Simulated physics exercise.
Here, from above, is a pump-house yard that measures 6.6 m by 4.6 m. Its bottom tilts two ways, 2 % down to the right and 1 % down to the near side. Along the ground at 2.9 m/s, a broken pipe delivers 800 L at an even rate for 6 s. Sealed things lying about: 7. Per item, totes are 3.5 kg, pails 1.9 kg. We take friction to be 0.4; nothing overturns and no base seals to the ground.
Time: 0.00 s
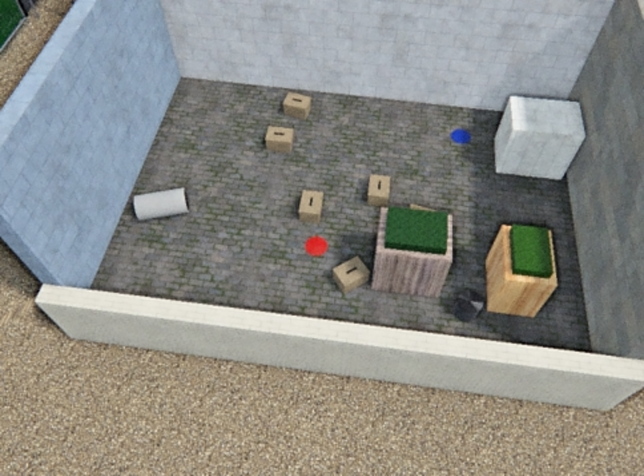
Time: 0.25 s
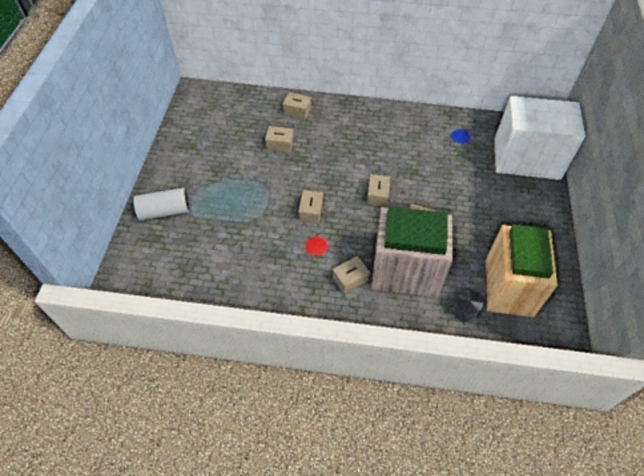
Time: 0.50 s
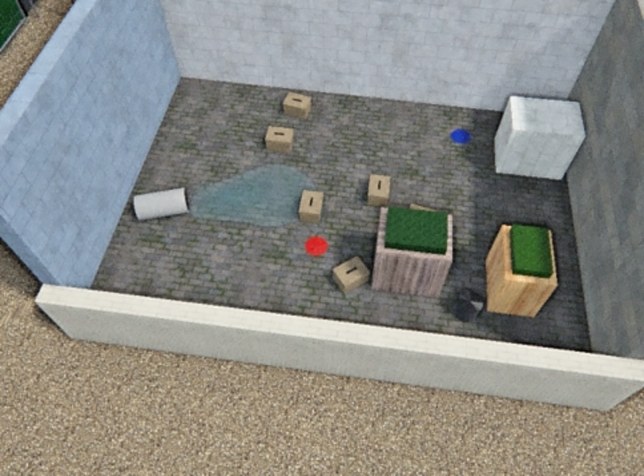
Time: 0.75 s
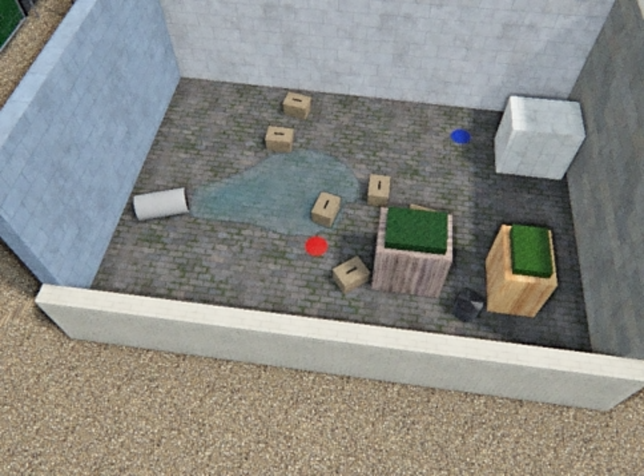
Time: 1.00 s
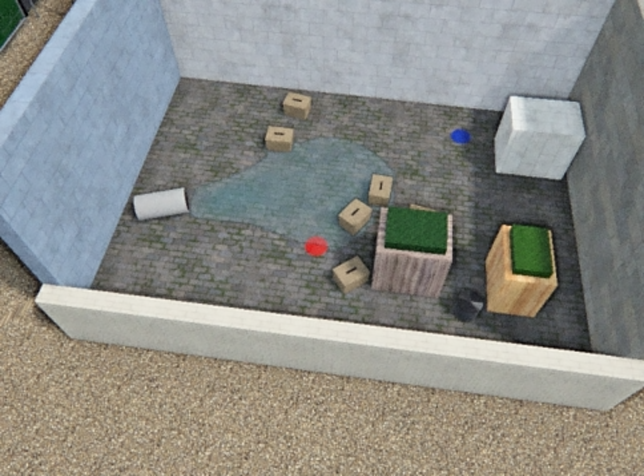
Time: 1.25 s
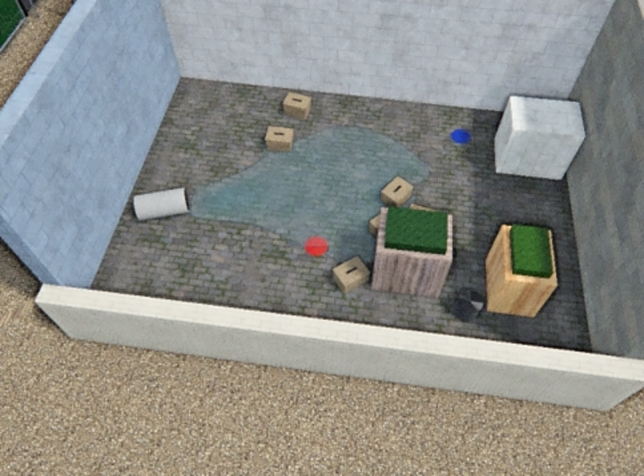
Water spreads from the pale pipe at the left of a walled, paved yard, widening rightward until it reaches the small box near the red patch. That box slides right toward the grass-topped planter, then a second box beside it shifts slightly, while the other boxes stay put.
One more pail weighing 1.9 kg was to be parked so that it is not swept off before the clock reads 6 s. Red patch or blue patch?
Red.
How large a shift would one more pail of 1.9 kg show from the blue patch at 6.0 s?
Around 60 centimetres from the patch.
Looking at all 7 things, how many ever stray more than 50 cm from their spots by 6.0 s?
It adds up to 3.
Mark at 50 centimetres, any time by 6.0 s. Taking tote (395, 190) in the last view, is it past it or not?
Looking at it, I'd say it strays further.
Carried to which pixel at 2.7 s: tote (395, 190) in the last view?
Around (545, 198).
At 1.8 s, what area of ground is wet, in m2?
Roughly 8.5 m2.
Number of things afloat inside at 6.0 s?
I'd say 3 of them.
After 1.8 s on red it would be 0 cm off in 1 cm of water; on blue it would be 0 cm off in 1 cm of water.
After 2.7 s on red it would be 0 cm off in 1 cm of water; on blue it would be 85 cm off in 4 cm of water.
After 4.2 s on red it would be 0 cm off in 1 cm of water; on blue it would be 133 cm off in 10 cm of water.
After 6.0 s on red it would be 0 cm off in 1 cm of water; on blue it would be 57 cm off in 12 cm of water.
